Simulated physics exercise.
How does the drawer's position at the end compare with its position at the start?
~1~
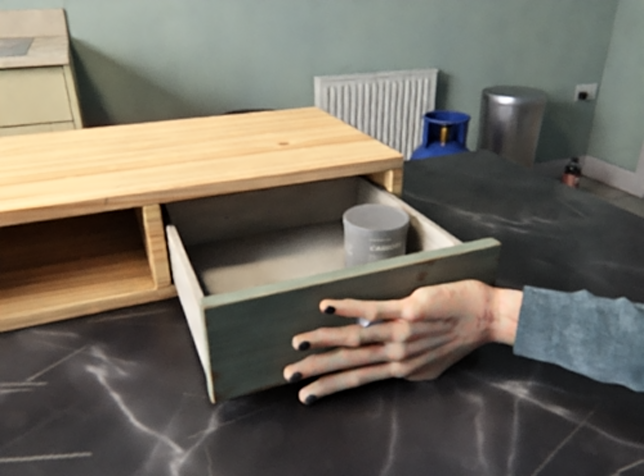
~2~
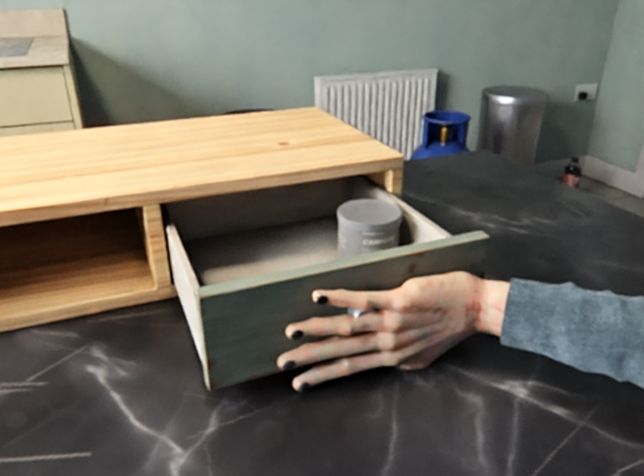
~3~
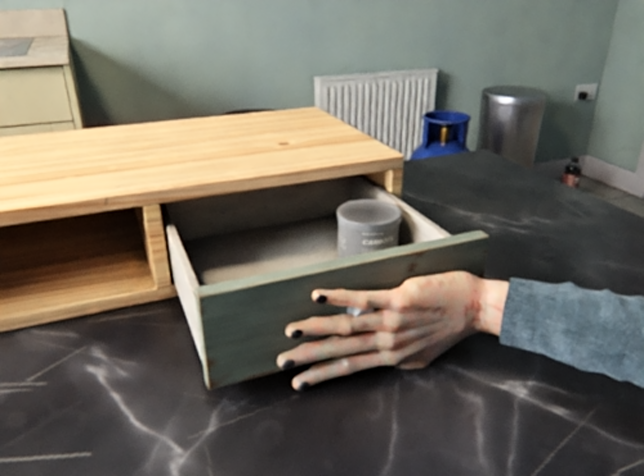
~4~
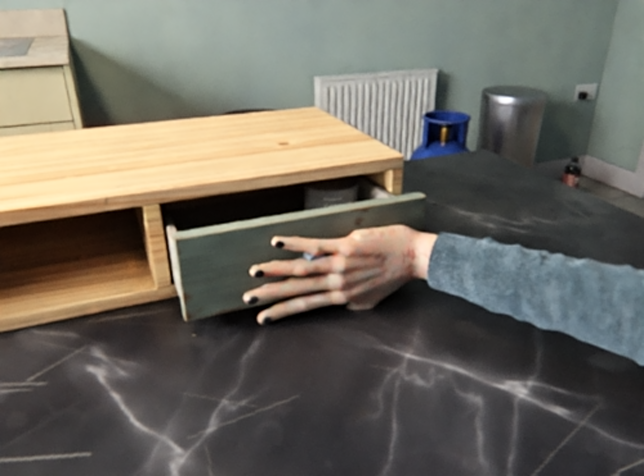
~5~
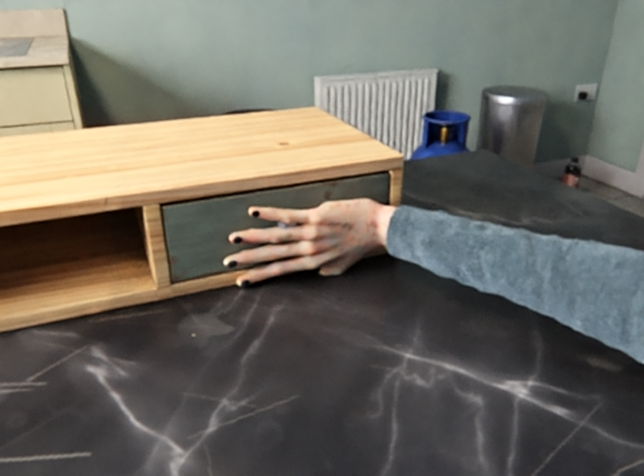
At the start the drawer sticks well out of the wooden chest, and by the end it has moved back, up and to the left in view, so that it sits fully shut inside the chest.
To begin with, a drawer with a green front stands open on the right side of a wooden chest, with a grey pot inside and a hand with dark nails resting against the front. The hand pushes the drawer in slightly, and it pauses there for a moment. Then the hand pushes on, and the drawer slides further in, carrying the pot back until only part of it shows. Finally, the drawer goes all the way in and sits flush with the chest, hiding the pot, with the hand still on its front.
